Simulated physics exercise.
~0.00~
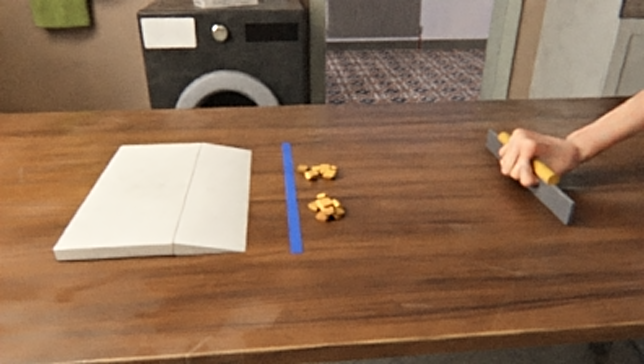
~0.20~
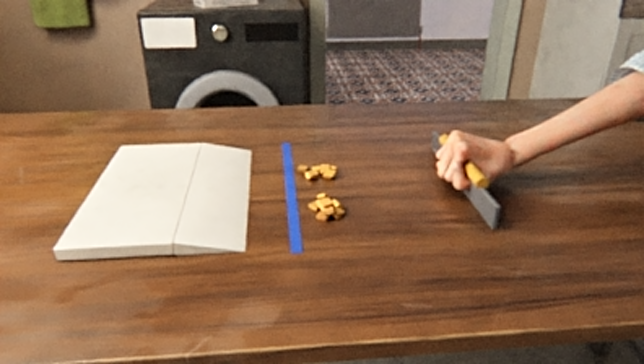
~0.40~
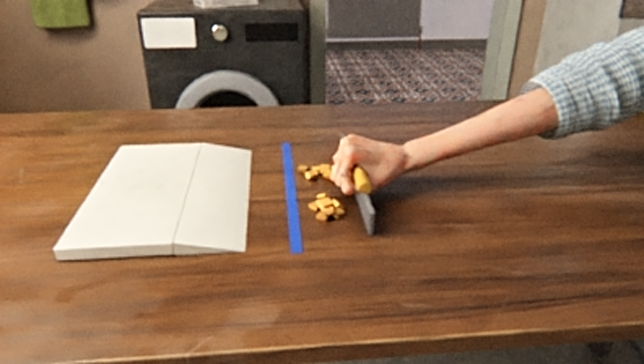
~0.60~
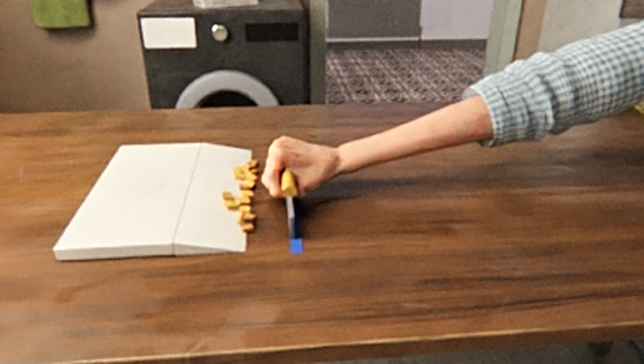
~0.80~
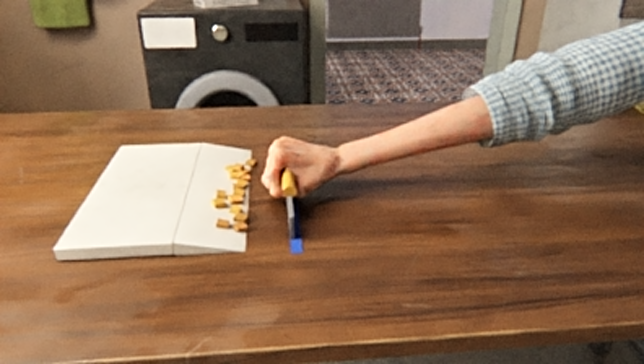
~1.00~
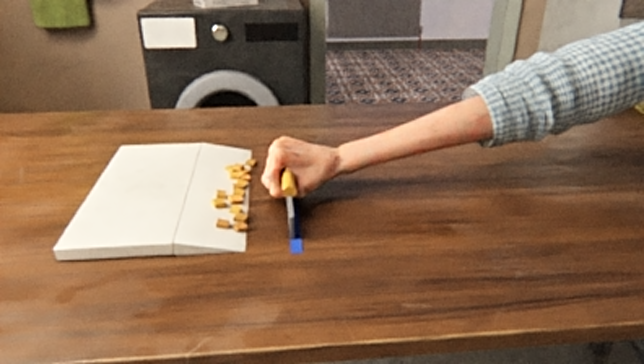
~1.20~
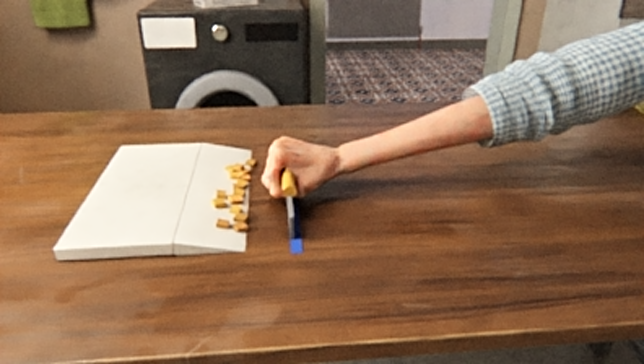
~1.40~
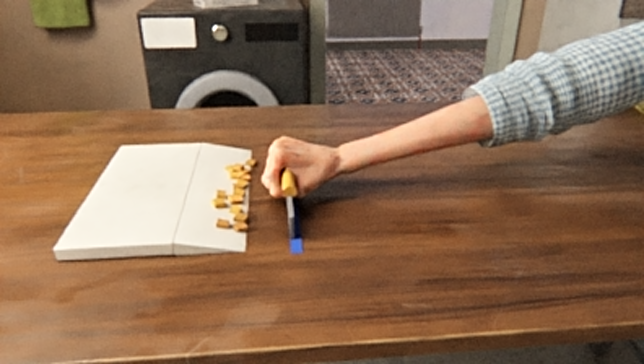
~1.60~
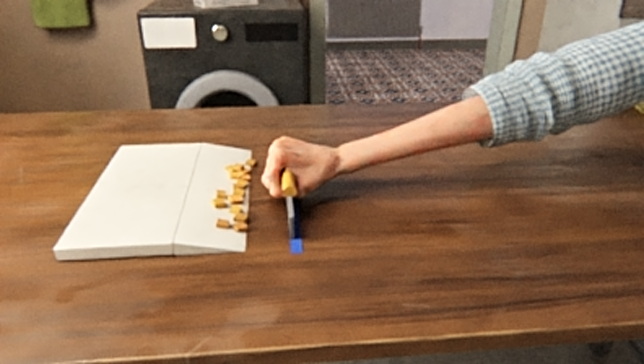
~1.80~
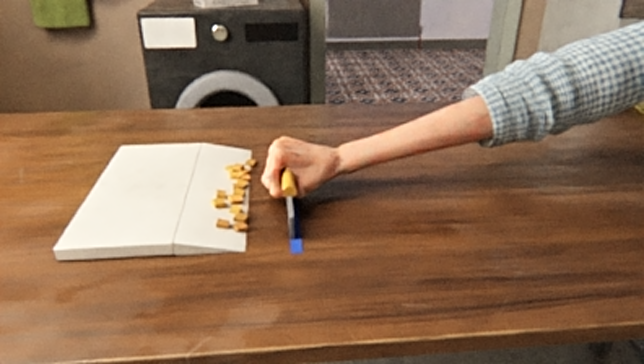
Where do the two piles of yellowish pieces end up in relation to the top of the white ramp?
Both piles fall short of the top. The front pile rests on the lower part of the ramp, and the back pile rests mostly on it, with some pieces still short of the ramp.
A hand holding a scraper with a yellow handle slides it left across a wooden table, sweeping two small piles of yellowish pieces toward a white ramp. The scraper stops at the blue tape, and the pieces come to rest around the ramp's lower right edge, mostly on it.
